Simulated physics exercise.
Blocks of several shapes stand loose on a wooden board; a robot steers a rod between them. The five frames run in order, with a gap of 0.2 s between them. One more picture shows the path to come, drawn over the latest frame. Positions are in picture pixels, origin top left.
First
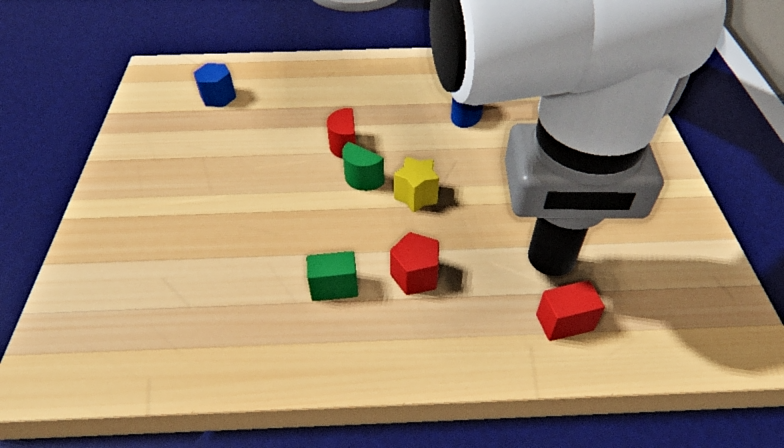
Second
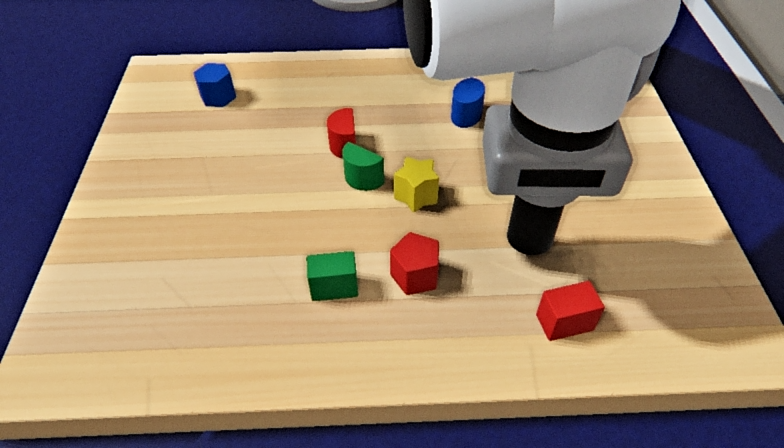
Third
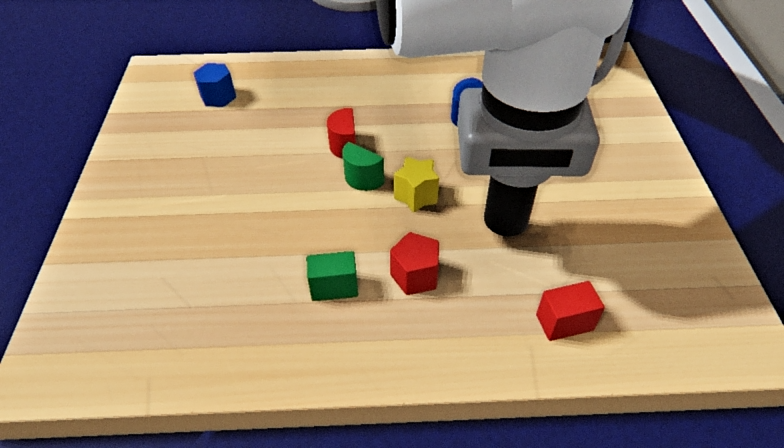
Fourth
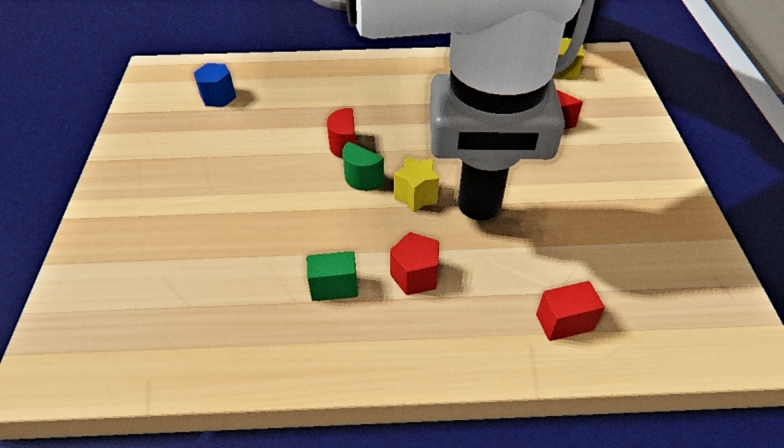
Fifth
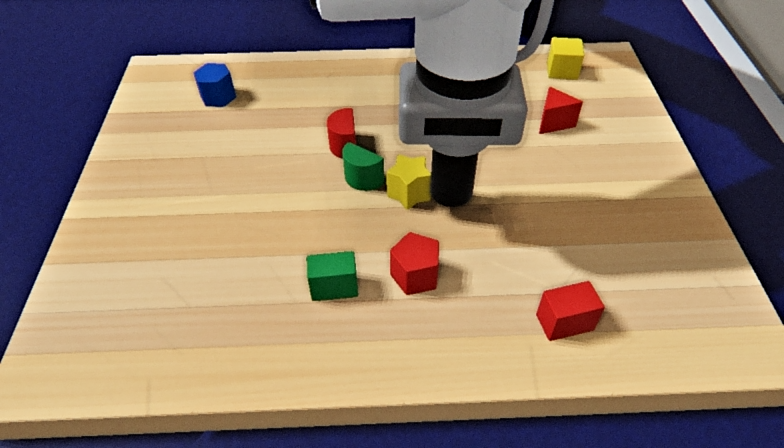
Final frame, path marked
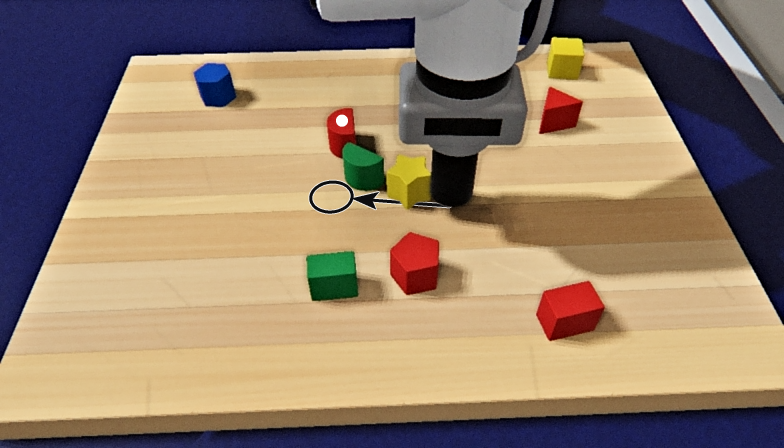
In the video, a robot arm moves a black rod up and to the left across a wooden board of colored blocks, passing above the red pentagon, then nudges the yellow star block slightly left, toward the green D-shaped block.
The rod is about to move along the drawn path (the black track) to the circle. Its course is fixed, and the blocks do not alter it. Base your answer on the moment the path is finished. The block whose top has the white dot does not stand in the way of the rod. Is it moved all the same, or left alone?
That one moves away.
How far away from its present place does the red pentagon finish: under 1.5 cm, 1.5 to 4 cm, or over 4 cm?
It falls in the under 1.5 cm band.
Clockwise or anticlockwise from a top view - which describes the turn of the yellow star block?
It ends up turned clockwise.
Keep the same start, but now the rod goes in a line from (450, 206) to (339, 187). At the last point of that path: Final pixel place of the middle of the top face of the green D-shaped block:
The middle of its top is at (299, 119).
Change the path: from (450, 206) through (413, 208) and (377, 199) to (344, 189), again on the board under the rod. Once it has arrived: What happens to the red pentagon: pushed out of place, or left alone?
It sits in its place.
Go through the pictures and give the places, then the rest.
Rod's lower end at (551, 258); red D-shaped block at (342, 121); green D-shaped block at (360, 155); yellow star block at (417, 170); red pentagon at (417, 251), in the first picture.
Rod at (530, 238); blocks still, in the second picture.
Rod at (506, 220); blocks still, in the third picture.
Rod at (480, 205); blocks still, in the fourth picture.
Rod at (451, 192); red D-shaped block at (342, 121); green D-shaped block at (360, 155); yellow star block at (410, 168); red pentagon at (417, 251), in the fifth picture.
Drawn move, from (450, 206) to (331, 197); the dot is on the red D-shaped block.
What follows on the original path. One third of the way, rod at (410, 189); green D-shaped block at (341, 146); yellow star block at (375, 160), turned 25° clockwise.
Two thirds of the way, rod at (369, 186); red D-shaped block at (341, 115), turned 15° clockwise; green D-shaped block at (323, 133), turned 20° anticlockwise; yellow star block at (350, 152), turned 65° clockwise.
At the end, rod at (330, 183); red D-shaped block at (338, 108), turned 30° clockwise; green D-shaped block at (315, 126), turned 25° anticlockwise; yellow star block at (331, 146), turned 100° clockwise; red pentagon still.
